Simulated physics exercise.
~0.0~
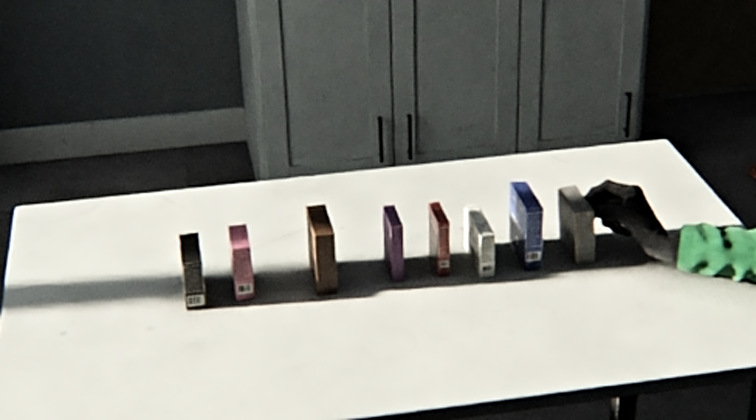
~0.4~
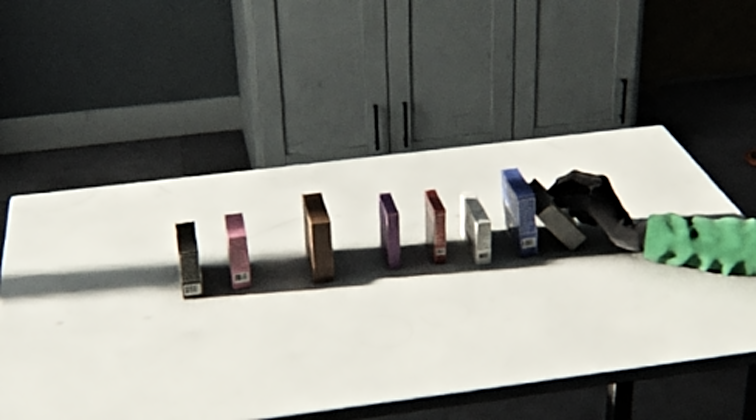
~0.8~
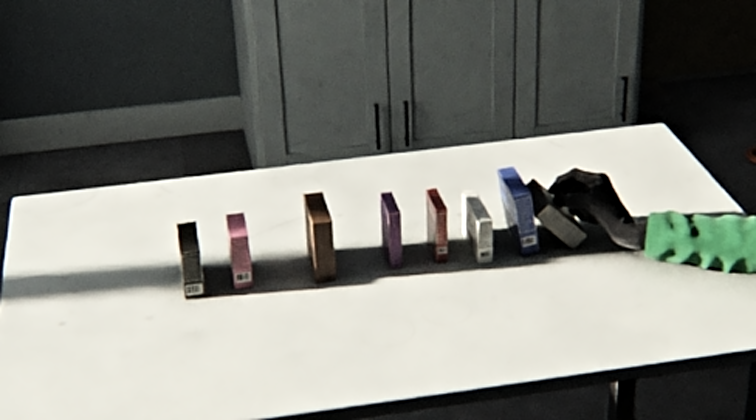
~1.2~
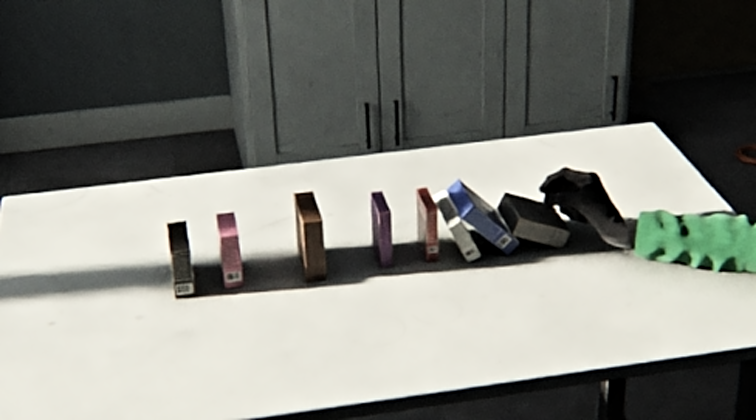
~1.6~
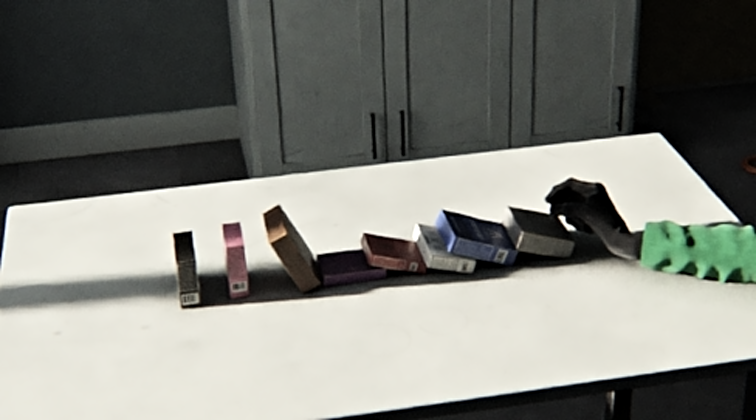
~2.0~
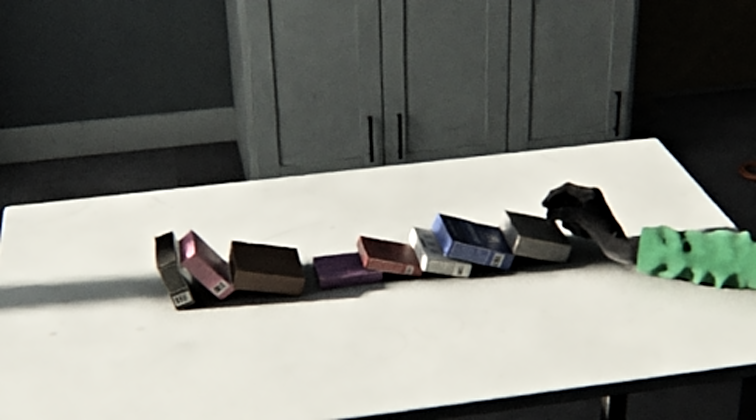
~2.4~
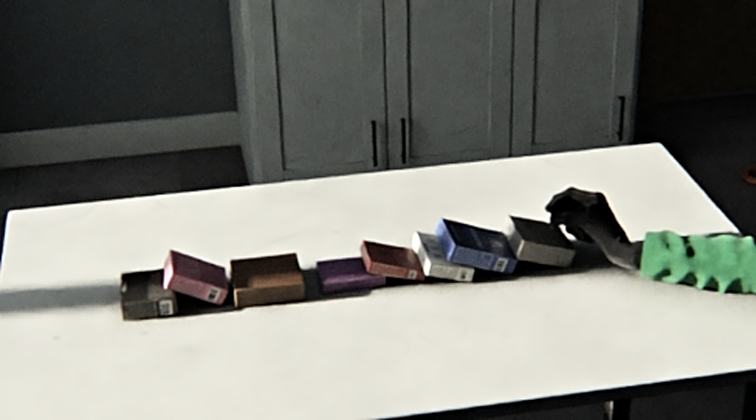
On a white table in front of grey cabinets, a dark hand with a green sleeve tips the grey block at the right end of a row of upright boxes, and they topple leftward one after another until all eight lie fallen, several resting against their neighbours.
